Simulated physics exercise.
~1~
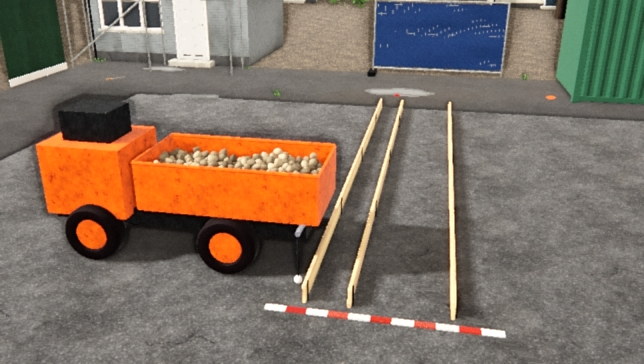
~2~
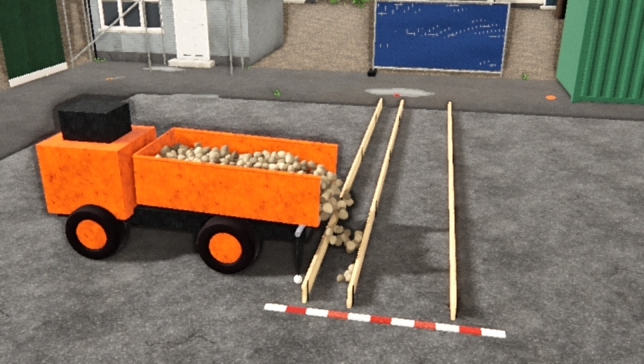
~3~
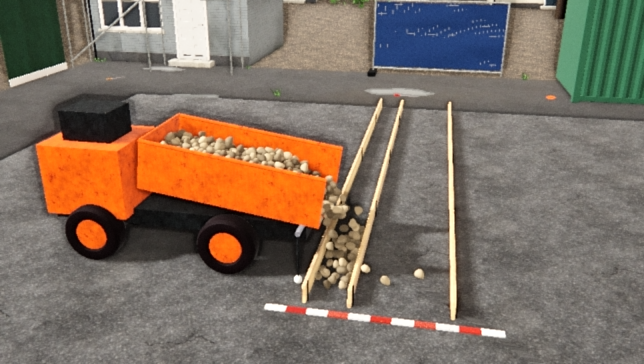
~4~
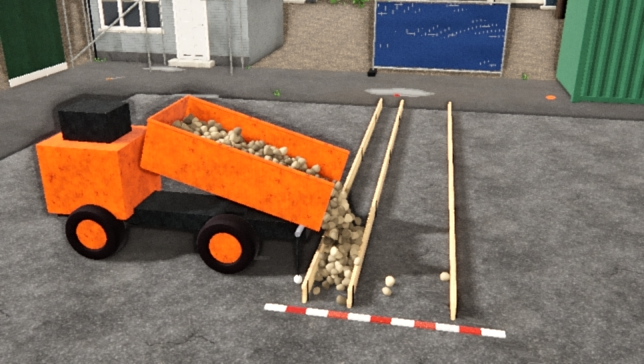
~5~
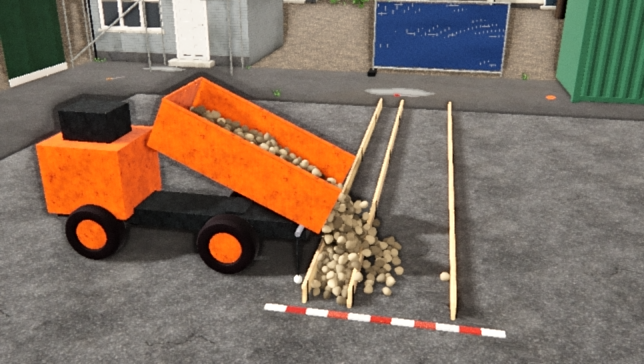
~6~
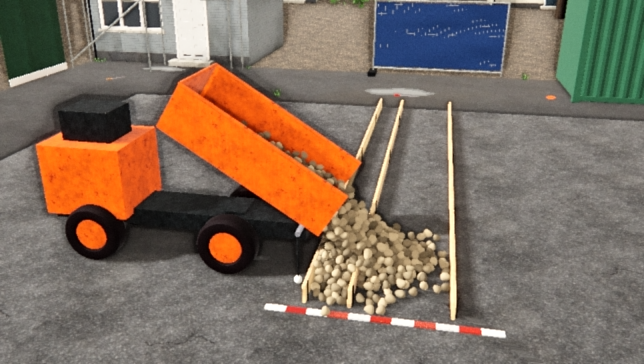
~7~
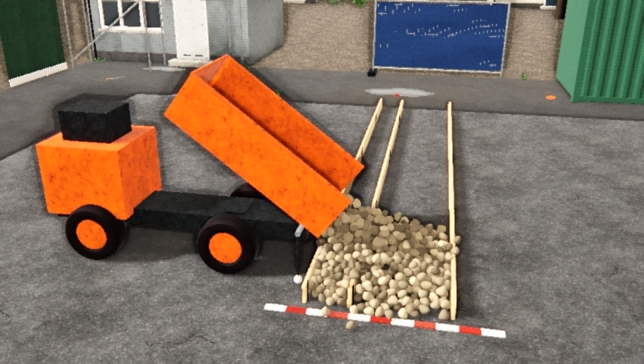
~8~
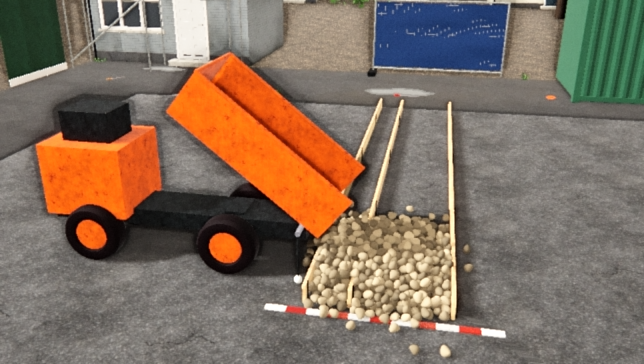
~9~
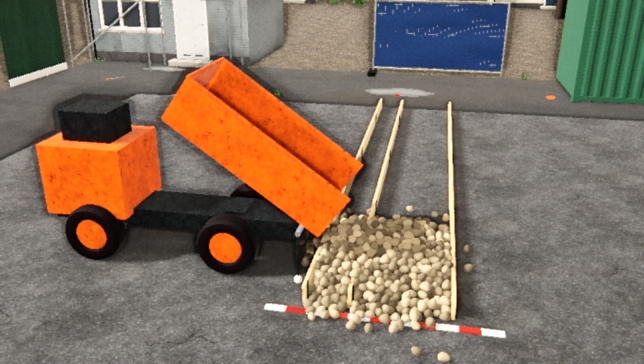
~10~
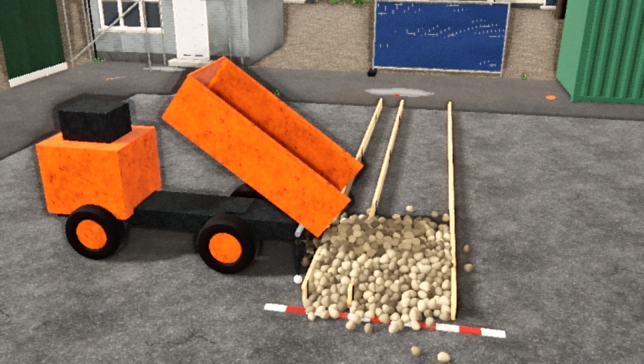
At first, an orange truck stands on grey ground with a bed full of rounded stones, its rear facing three wooden boards laid to the right. The bed begins to tilt, and stones trickle out into the near bay. As the bed rises steeply, the stones pour faster, piling against the middle board and spilling over it into the far bay. A few roll ahead to the last board. The bed empties and stays raised, while stray stones come to rest beyond the boards and around the red and white staff, with most of the heap in the far bay.
